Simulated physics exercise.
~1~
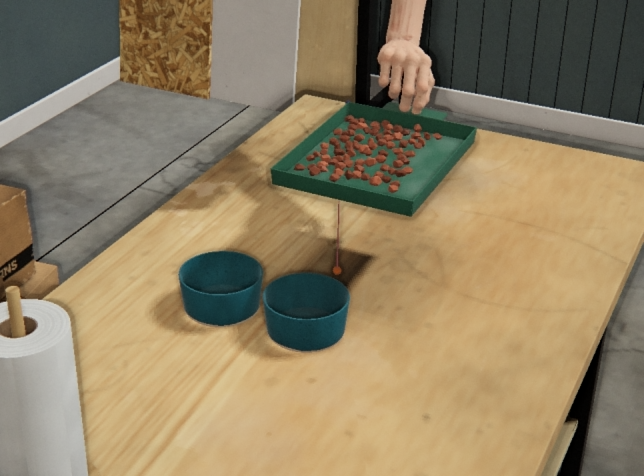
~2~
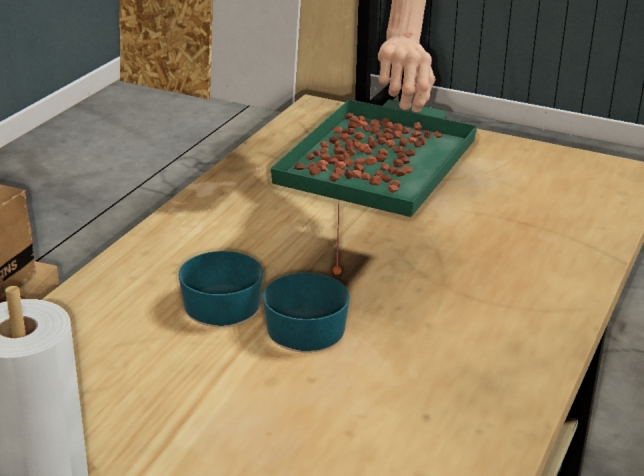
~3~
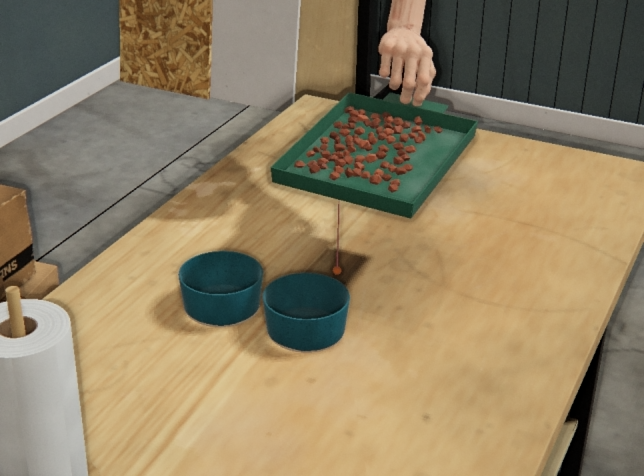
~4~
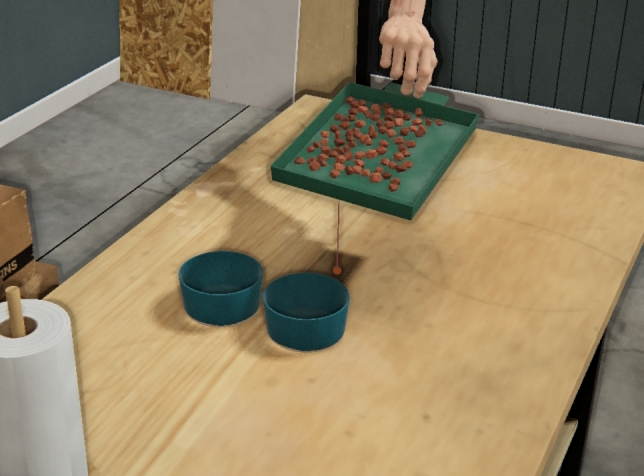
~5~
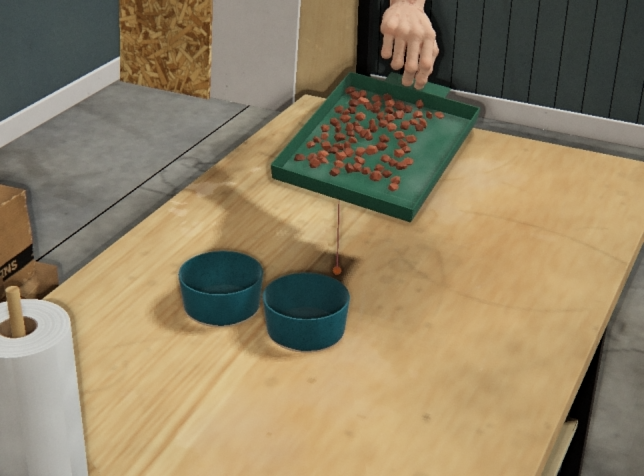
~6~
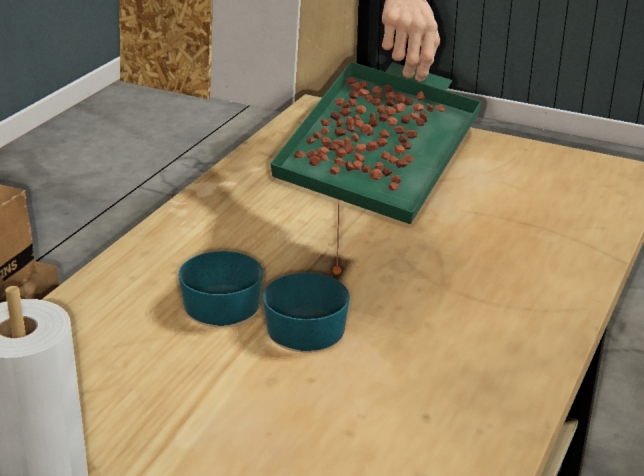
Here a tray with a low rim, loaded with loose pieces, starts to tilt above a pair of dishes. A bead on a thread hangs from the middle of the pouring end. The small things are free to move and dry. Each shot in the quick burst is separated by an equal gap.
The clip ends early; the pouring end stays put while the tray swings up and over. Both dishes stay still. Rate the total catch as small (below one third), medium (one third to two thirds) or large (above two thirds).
Small.
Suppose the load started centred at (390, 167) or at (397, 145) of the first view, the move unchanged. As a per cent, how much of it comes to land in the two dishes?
Near 0 per cent and near 0 per cent.
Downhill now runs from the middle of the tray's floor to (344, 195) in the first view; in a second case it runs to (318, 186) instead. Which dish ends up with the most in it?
Try one: The right-side dish. Try two: The right-side dish.
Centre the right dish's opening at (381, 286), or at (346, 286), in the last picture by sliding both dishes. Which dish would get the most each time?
Position 1 - the dish to the right; position 2 - the dish to the right.
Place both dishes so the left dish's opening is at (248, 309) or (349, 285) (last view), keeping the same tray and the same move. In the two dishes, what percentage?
0 per cent the first time, 60 per cent the second time.
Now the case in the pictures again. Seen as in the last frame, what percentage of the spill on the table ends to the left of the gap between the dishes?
Around 0 %.
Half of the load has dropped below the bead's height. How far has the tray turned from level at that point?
It is at around 100 degrees by then.
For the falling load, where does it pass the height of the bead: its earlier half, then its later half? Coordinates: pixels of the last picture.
I'd put it at roughly (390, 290), and after that at roughly (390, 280).
Soon after the last picture, tray tipped steeply; nearly all on the tray; a small part in the air.
A little later, tray tipped past a quarter turn; about a third on the tray; a stray few in the right dish; about half outside both; a small part in the air.
Later still, tray tipped past a quarter turn; a stray few in the right dish; nearly all outside both.
At rest, tray tipped past a quarter turn; a stray few in the right dish; none in the left dish; nearly all outside both.
